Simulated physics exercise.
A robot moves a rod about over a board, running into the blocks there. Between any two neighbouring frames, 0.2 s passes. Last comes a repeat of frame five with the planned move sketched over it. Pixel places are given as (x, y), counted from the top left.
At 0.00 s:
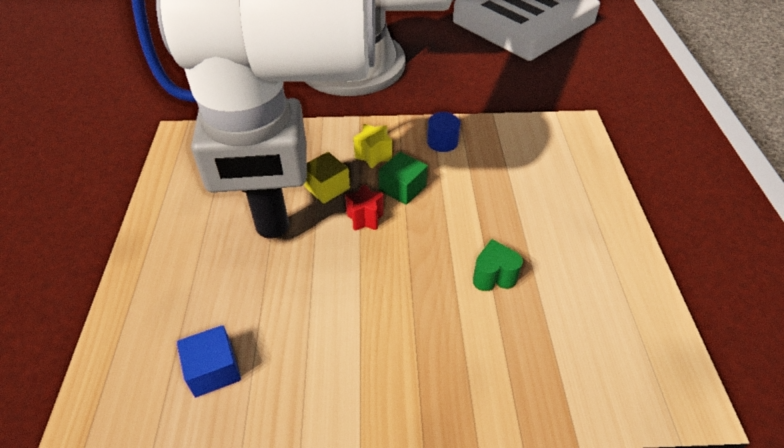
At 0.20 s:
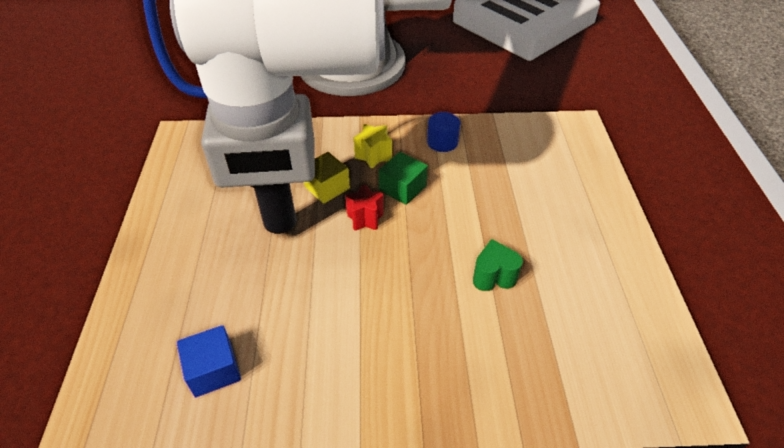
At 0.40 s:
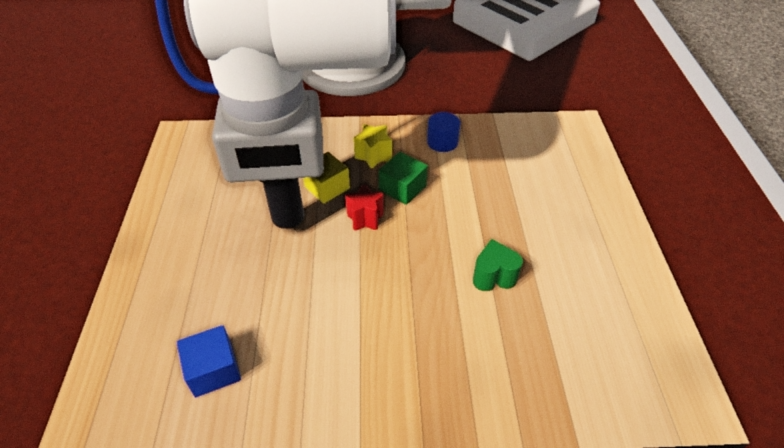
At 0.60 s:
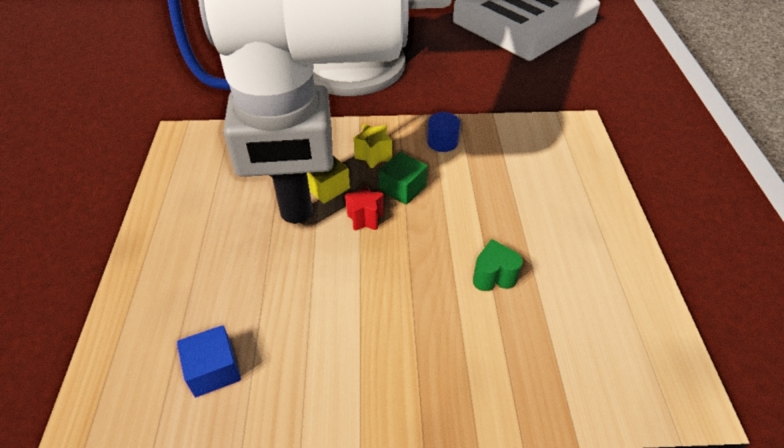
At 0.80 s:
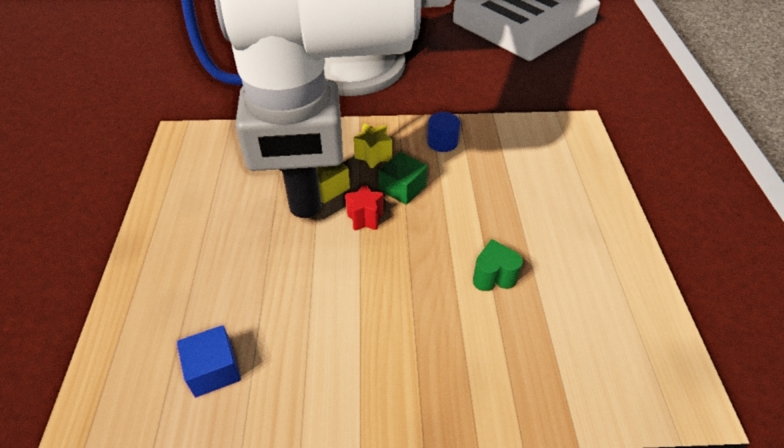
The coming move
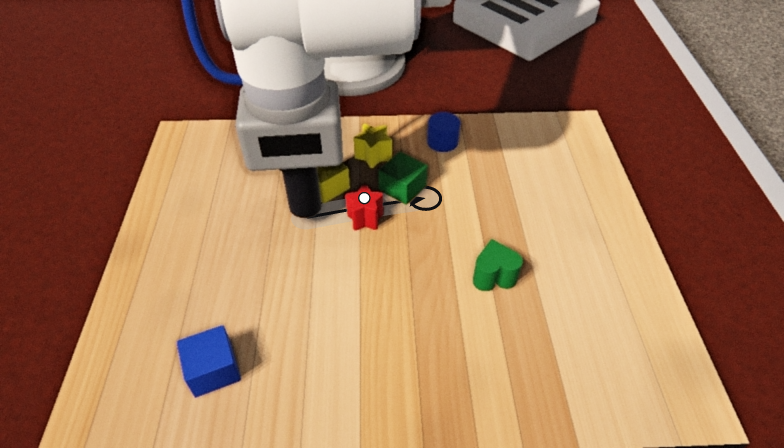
White robot arm sliding a black rod slowly right and slightly away across a wooden board toward a yellow block, other blocks still.
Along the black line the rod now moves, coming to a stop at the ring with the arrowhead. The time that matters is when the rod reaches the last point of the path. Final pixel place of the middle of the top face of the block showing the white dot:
(408, 202)
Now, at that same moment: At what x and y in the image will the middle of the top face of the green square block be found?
By then it is at (431, 155).
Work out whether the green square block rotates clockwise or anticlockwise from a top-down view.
Top view: Counterclockwise.
The drawn path runs from (307, 217) to (425, 198); the dot is on the red star block.
One third of the way, rod (347, 199); yellow square block (327, 165); red star block (379, 199), turned 15° clockwise.
Two thirds of the way, rod (388, 193); yellow square block (327, 165); red star block (402, 202), turned 80° clockwise; green square block (409, 165).
At the end, rod (426, 188); yellow square block (327, 165); red star block (408, 202), turned 110° clockwise; yellow star block not moved; green square block (431, 155), turned 35° anticlockwise.
